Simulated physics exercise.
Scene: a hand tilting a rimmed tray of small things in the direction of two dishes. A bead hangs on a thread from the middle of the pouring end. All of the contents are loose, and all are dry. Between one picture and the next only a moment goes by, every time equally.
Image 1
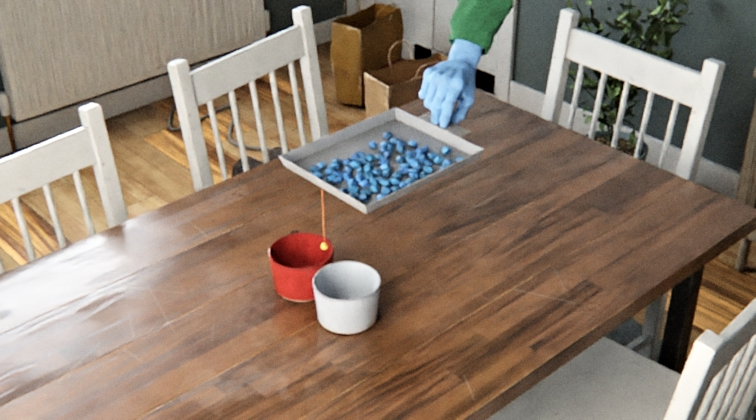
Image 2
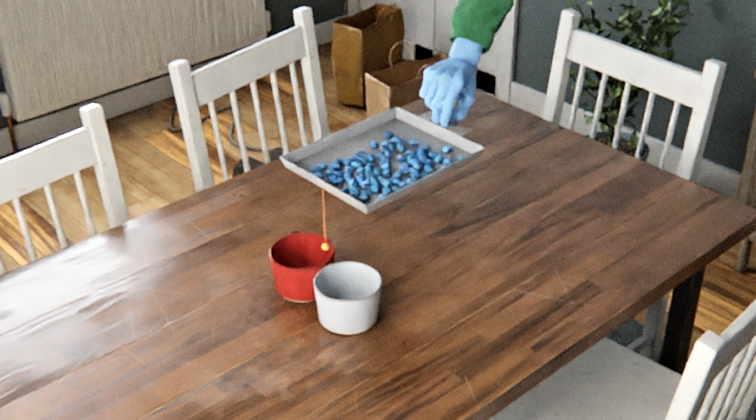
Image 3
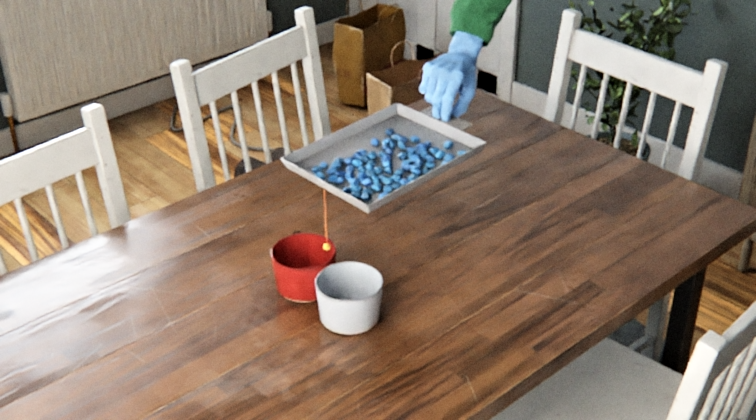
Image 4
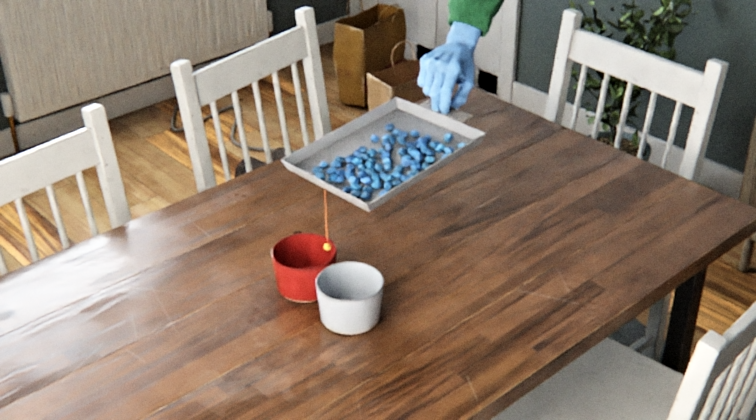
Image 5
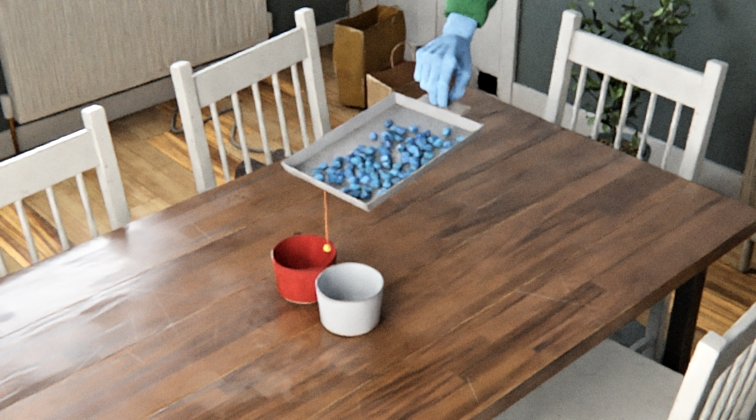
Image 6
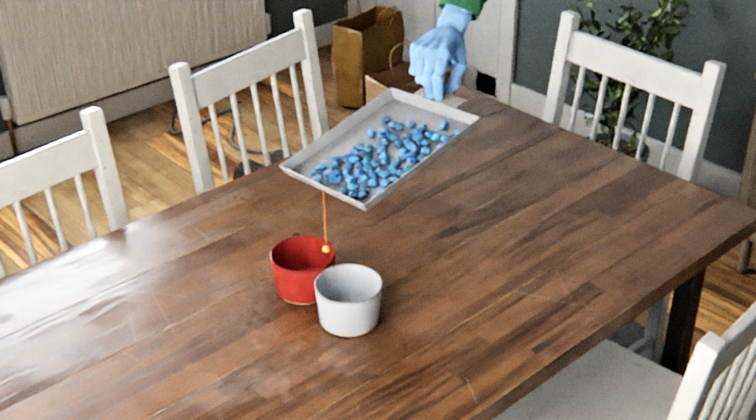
A blue-gloved hand held a rimmed gray tray of blue stones above a wooden table, then tilted it slightly toward its left corner, near a red dish and a white one.
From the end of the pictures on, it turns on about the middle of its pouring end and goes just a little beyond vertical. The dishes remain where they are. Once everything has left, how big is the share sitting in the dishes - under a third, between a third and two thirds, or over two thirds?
The share in the dishes is between a third and two thirds.
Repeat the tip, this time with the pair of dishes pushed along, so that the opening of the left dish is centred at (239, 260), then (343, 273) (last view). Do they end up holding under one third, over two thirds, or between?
Run 1 - under a third; run 2 - under a third.
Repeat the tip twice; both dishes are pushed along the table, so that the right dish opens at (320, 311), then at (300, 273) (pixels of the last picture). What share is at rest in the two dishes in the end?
That makes 10 per cent, followed by 60 per cent.
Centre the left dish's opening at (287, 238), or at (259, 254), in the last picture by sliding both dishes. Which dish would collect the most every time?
First try: The dish on the left-hand side; second try: The dish on the left-hand side.
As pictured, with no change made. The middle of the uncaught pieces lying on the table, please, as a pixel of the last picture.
Once everything settles, the pieces are centred near (248, 258).
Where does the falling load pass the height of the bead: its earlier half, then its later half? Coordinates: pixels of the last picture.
Points: About (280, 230), then about (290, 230).
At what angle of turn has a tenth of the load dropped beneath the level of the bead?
Angle reached: About 75°.
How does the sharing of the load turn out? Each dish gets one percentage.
So the left dish keeps 50 per cent, and the right one keeps 0 per cent.
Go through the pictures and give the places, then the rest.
Corners of the pouring end at (284, 156) and (366, 203), level; middle of the load at (385, 167), aquarium stones; left dish at (277, 277); right dish at (322, 309); bead on its thread at (324, 246), in the first picture.
Corners of the pouring end at (285, 157) and (367, 203), level; middle of the load at (386, 167), in the second picture.
Corners of the pouring end at (286, 158) and (368, 203), tipped barely, lowest at the left corner; middle of the load at (387, 164), in the third picture.
Corners of the pouring end at (286, 159) and (368, 202), tipped a little, lowest at the left corner; middle of the load at (387, 161), in the fourth picture.
Corners of the pouring end at (286, 162) and (367, 202), tipped a little, lowest at the left corner; middle of the load at (386, 158), in the fifth picture.
Corners of the pouring end at (284, 165) and (364, 202), tipped a little, lowest at the left corner; middle of the load at (384, 156); left dish at (279, 280); right dish at (324, 312), in the sixth picture.
Soon after the last picture, tray tipped steeply; nearly all on the tray; a stray few in the air.
A little later, tray tipped right over; a stray few on the tray; about half in the left dish; about a third outside both; a small part in the air.
Later still, tray tipped past a quarter turn; about half in the left dish; about half outside both.
At rest, tray tipped past a quarter turn; none in the right dish; about half in the left dish; about half outside both.
